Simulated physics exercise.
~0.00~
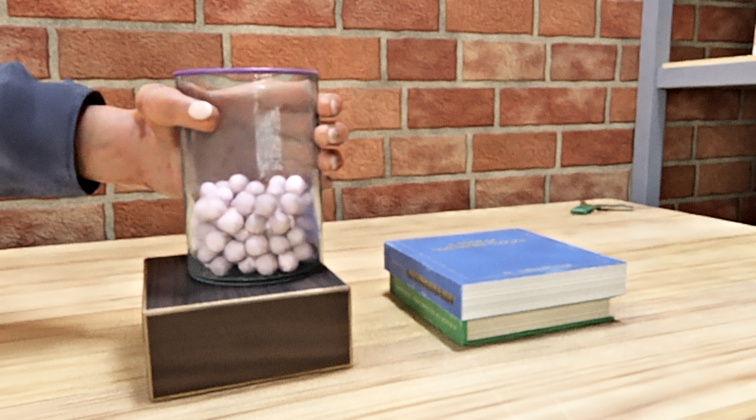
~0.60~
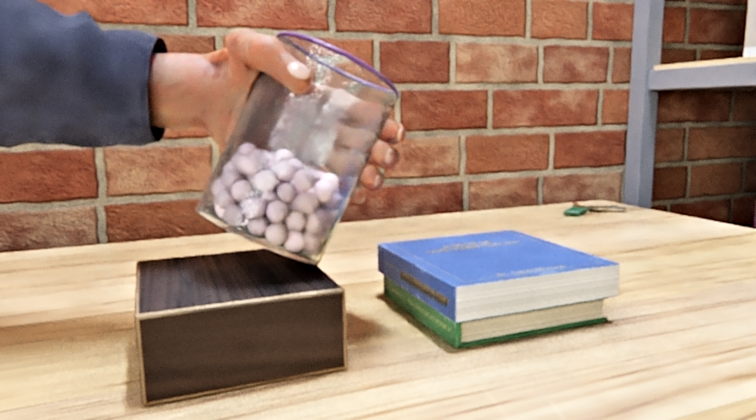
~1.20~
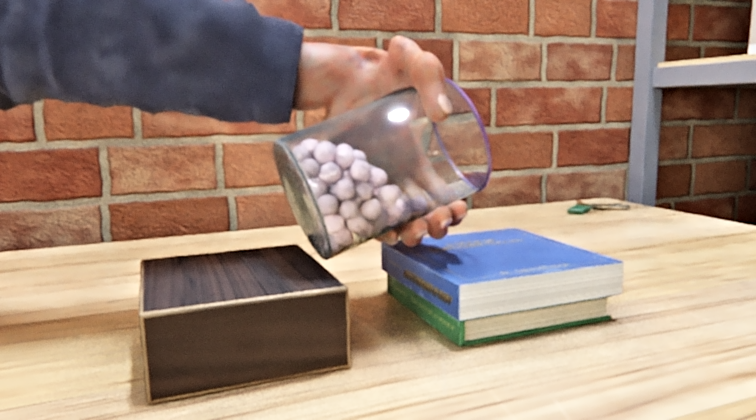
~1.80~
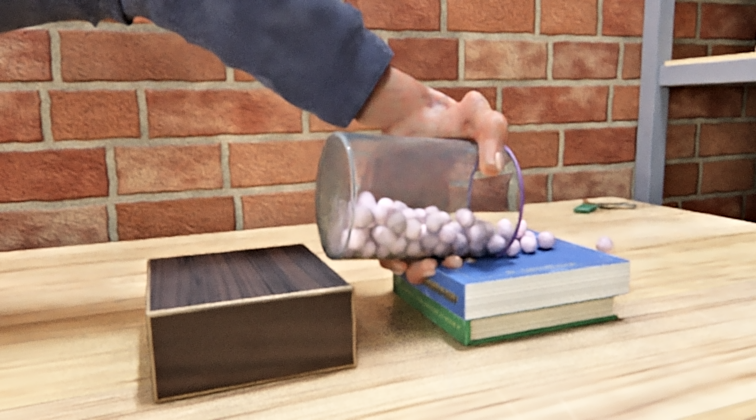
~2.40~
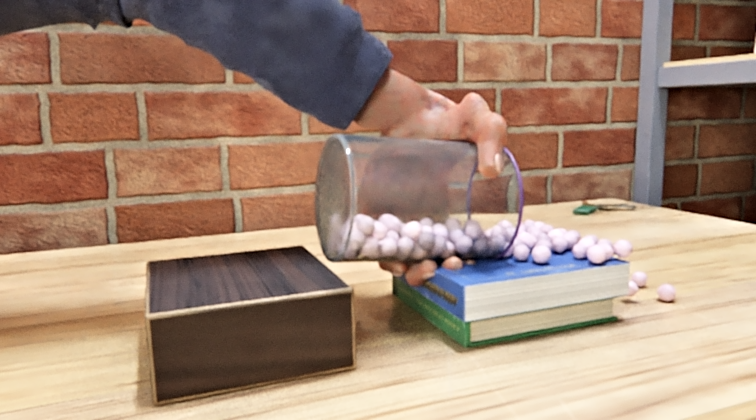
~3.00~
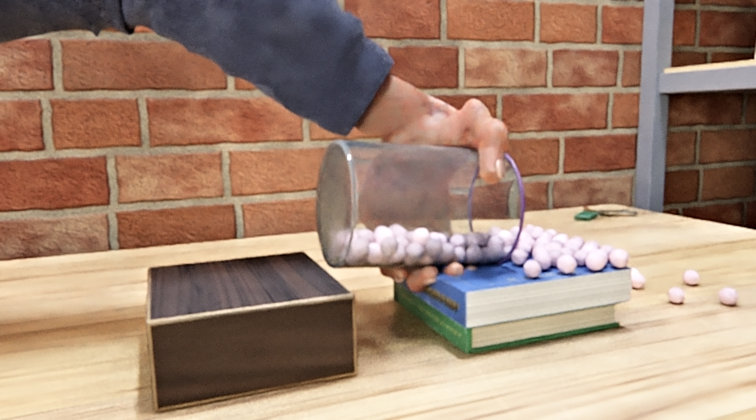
A hand lifts a clear glass of pale pink balls off a dark box, tips it rightward onto its side, and holds it against two stacked books, where the balls spill over the blue cover and a few roll onto the table, with many still inside.
